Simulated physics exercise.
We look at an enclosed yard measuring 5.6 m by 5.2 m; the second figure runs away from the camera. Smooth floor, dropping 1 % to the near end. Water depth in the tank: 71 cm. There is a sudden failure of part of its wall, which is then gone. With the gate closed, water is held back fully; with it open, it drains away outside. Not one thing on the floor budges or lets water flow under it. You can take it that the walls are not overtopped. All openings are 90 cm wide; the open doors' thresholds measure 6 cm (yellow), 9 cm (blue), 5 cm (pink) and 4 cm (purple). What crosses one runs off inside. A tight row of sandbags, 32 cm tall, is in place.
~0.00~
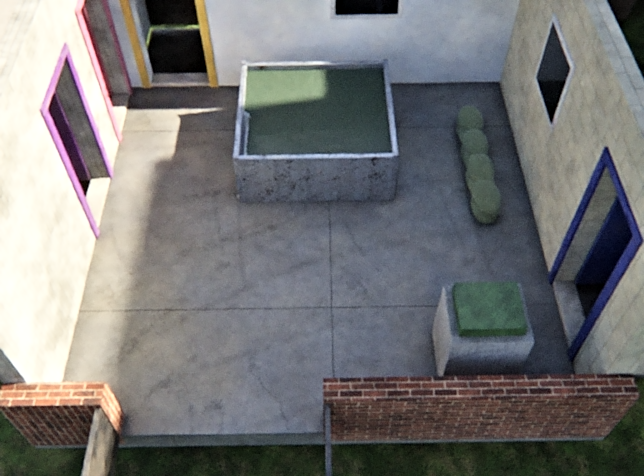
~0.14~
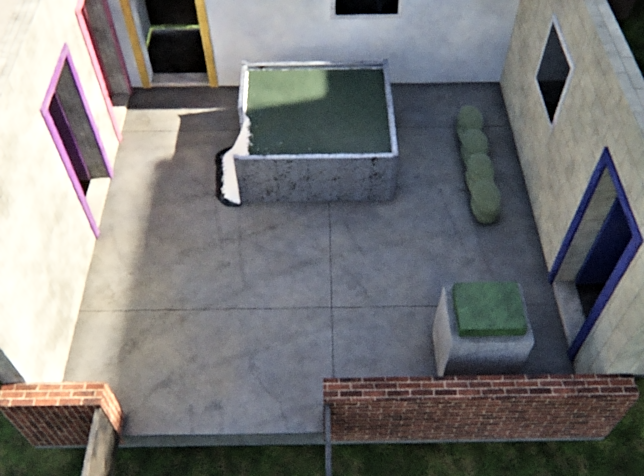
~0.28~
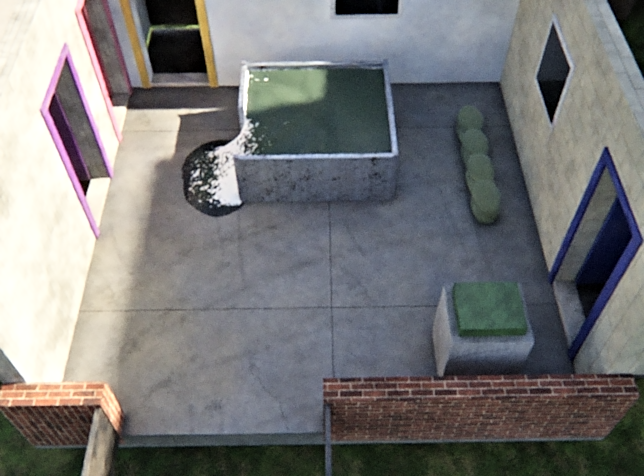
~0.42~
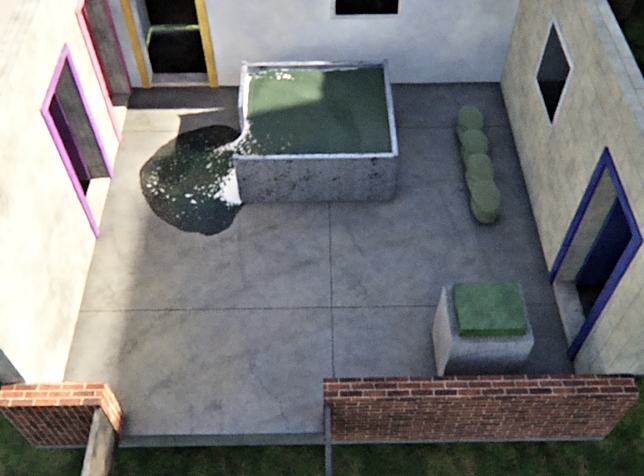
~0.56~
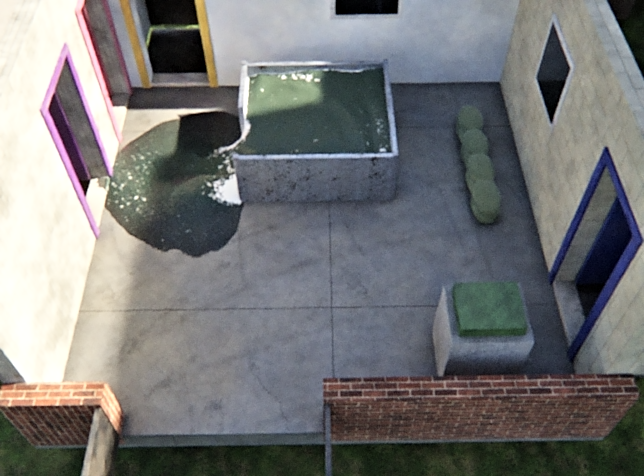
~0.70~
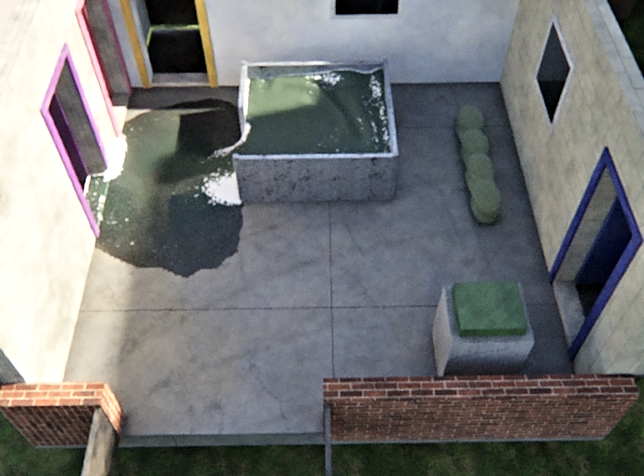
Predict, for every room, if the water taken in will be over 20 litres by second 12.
Prediction: For the yellow door, over 20 litres; for the blue door, not over 20 litres; for the pink door, over 20 litres; for the purple door, over 20 litres.
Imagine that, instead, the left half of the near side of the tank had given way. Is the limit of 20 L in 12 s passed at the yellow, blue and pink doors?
So yellow ends up short of it, blue short of it, pink short of it.
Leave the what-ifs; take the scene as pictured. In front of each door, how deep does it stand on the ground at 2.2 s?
Measured in centimetres, the yellow door gives 13, the blue door 0, the pink door 15 and the purple door 19.
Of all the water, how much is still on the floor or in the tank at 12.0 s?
46 %.
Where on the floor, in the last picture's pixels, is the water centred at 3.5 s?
Centre: Approx. (248, 178) px.
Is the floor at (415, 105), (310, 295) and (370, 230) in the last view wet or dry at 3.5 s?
Respectively: Was missed, was missed, was missed.
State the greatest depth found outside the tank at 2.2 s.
Peak depth: Approx. 33 cm.
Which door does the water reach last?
That would be the blue door.
After 1.4 s water covers 25 % of the floor and is deepest (36 cm) near (230, 183); yellow door 4 cm at the sill, 0 L in, blue door not reached, pink door 15 cm at the sill, 13 L in, purple door 17 cm at the sill, 114 L in.
After 2.2 s water covers 30 % of the floor and is deepest (33 cm) near (55, 414); yellow door 13 cm at the sill, 6 L in, blue door not reached, pink door 15 cm at the sill, 49 L in, purple door 19 cm at the sill, 275 L in.
After 3.5 s water covers 45 % of the floor and is deepest (22 cm) near (230, 183); yellow door 12 cm at the sill, 40 L in, blue door not reached, pink door 14 cm at the sill, 101 L in, purple door 19 cm at the sill, 439 L in.
After 7.0 s water covers 65 % of the floor and is deepest (14 cm) near (55, 414); yellow door 7 cm at the sill, 73 L in, blue door not reached, pink door 8 cm at the sill, 147 L in, purple door 12 cm at the sill, 648 L in.
After 12.0 s water covers 85 % of the floor and is deepest (10 cm) near (55, 414); yellow door 3 cm at the sill, 77 L in, blue door 5 cm at the sill, 0 L in, pink door 4 cm at the sill, 157 L in, purple door 7 cm at the sill, 735 L in.
